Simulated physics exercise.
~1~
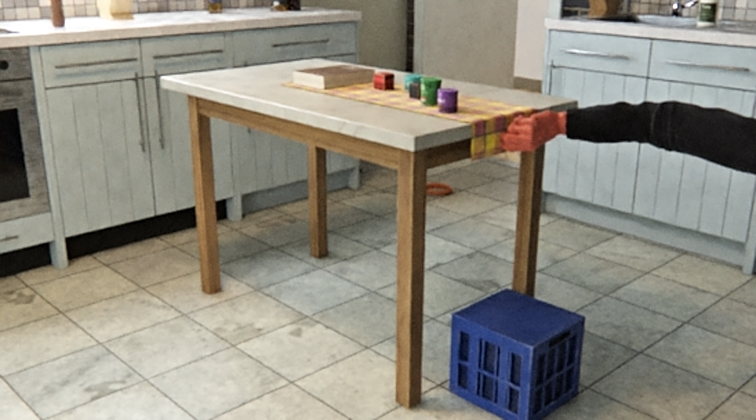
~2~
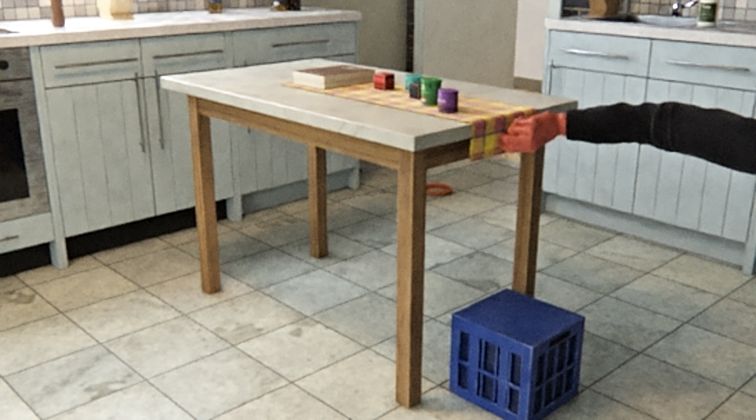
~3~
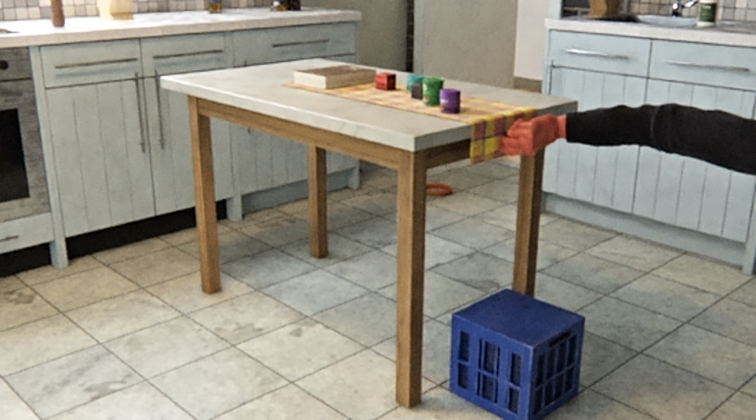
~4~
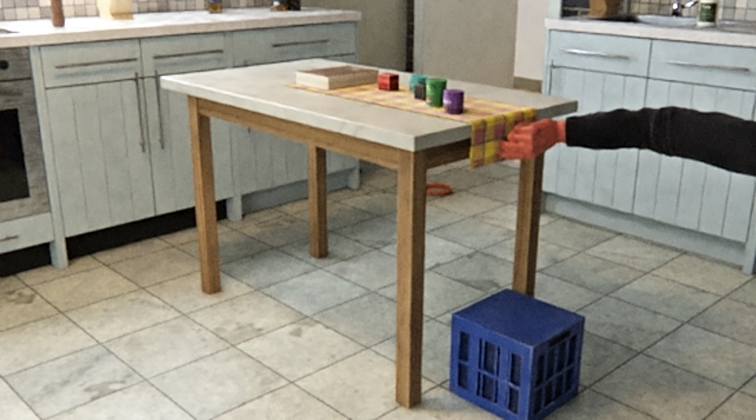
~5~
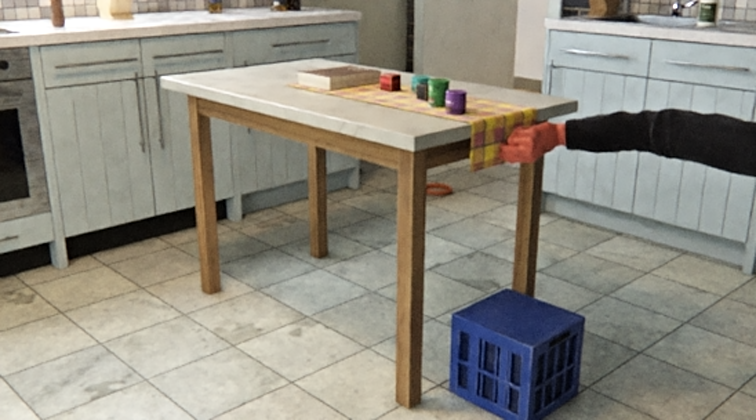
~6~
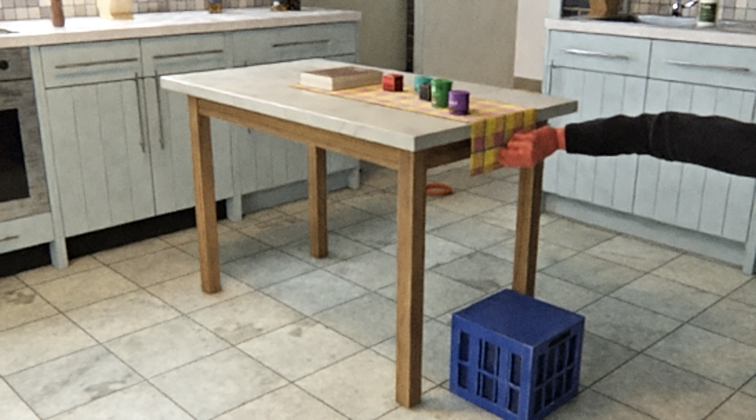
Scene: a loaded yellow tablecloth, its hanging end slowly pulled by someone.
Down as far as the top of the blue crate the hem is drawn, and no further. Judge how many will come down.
Only four fail to stay up.
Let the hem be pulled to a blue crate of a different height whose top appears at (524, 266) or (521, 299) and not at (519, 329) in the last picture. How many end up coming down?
Respectively 2 and 3.
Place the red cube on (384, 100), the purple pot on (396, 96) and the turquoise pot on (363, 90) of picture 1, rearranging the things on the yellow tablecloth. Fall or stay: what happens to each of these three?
Red cube lost, purple pot lost, turquoise pot safe.
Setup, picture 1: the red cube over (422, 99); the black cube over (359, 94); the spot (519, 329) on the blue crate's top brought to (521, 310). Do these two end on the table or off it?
Result: Red cube gone, black cube still there.
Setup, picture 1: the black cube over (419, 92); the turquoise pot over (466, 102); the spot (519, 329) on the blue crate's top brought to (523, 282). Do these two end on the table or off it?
The black cube survives, the turquoise pot comes down.
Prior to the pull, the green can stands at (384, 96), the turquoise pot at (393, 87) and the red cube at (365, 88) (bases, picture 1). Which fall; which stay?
Green can: Goes. Turquoise pot: Stays. Red cube: Stays.
Early on, hem near (502, 228); purple pot gone.
Midway, hem near (500, 288); purple pot, green can and black cube gone.
Finally, hem on the crate; purple pot, green can, black cube and turquoise pot gone. The answer is four.
